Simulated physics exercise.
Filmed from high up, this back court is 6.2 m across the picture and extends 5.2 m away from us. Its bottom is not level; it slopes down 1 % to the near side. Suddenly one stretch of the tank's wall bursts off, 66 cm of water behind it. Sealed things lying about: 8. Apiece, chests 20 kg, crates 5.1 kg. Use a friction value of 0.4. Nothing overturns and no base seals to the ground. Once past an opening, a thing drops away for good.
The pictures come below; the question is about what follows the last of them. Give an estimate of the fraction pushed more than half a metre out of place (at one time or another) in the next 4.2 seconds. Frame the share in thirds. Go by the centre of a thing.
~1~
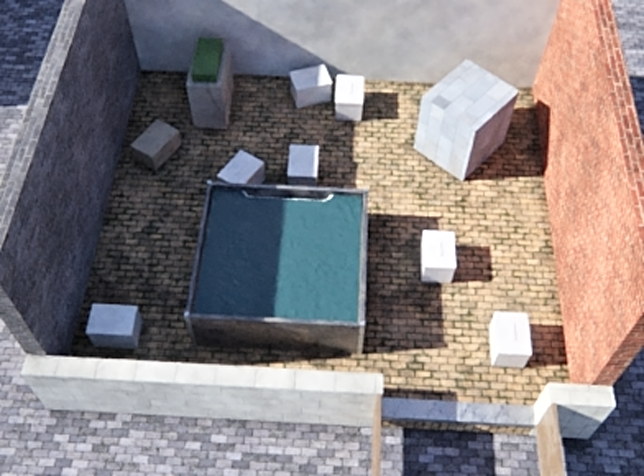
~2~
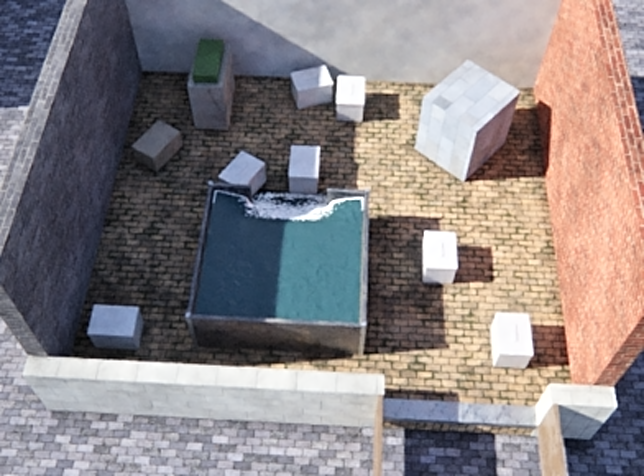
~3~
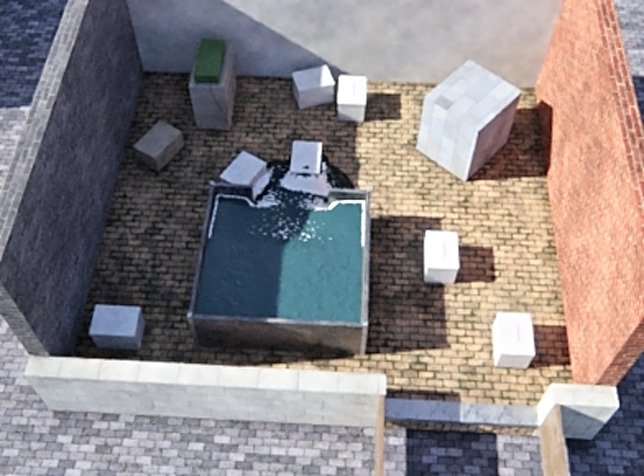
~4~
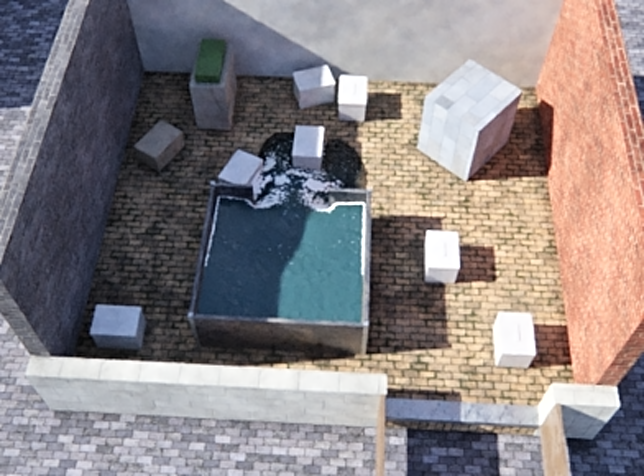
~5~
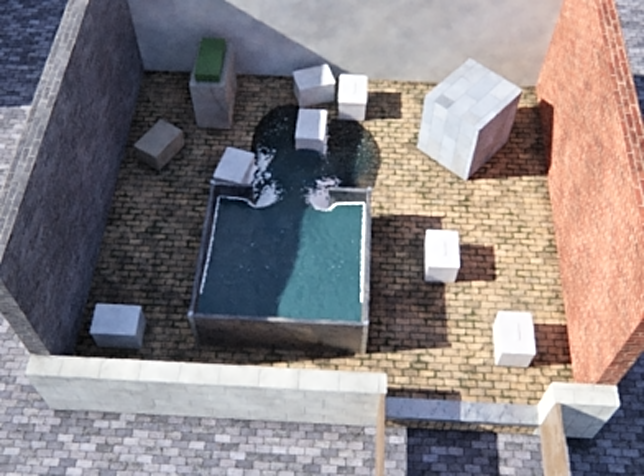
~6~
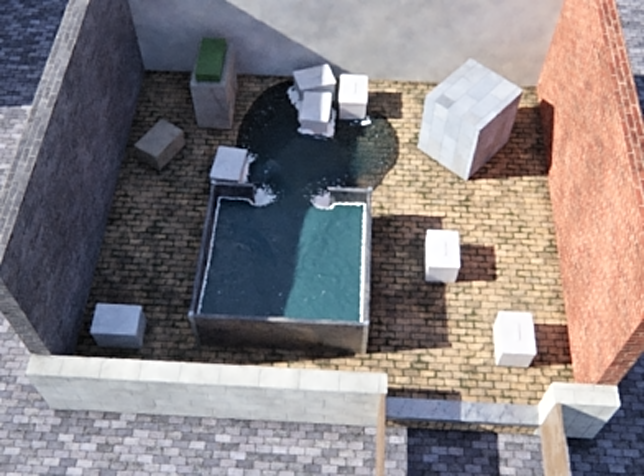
That comes to from one to two thirds.
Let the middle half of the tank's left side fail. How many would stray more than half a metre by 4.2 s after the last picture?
Result: 2.
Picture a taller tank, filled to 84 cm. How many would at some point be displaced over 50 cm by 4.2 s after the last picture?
The answer would then be 5.
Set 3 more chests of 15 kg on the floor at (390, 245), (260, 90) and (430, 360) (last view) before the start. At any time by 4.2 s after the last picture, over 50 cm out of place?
In the order asked: Not as far, not as far, not as far.
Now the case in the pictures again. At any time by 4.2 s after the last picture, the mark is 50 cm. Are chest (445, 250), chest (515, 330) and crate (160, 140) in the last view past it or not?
The first is inside the limit, the second inside the limit, and the third beyond the limit.
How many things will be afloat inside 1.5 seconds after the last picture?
At that time, 3.
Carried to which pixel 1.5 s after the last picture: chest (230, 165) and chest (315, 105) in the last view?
I'd say close to (203, 162) and close to (337, 91).
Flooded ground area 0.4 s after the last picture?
The covered patch comes to about 10.5 m2.
Then, 0.4 s after the last picture 1 of 8 are over 50 cm from their spots; 1 afloat.
Then, 1.5 s after the last picture 3 of 8 are over 50 cm from their spots; 3 afloat.
Then, 2.8 s after the last picture 5 of 8 are over 50 cm from their spots; 2 afloat.
Then, 4.2 s after the last picture 5 of 8 are over 50 cm from their spots, and 5 have been at some point; 2 afloat.
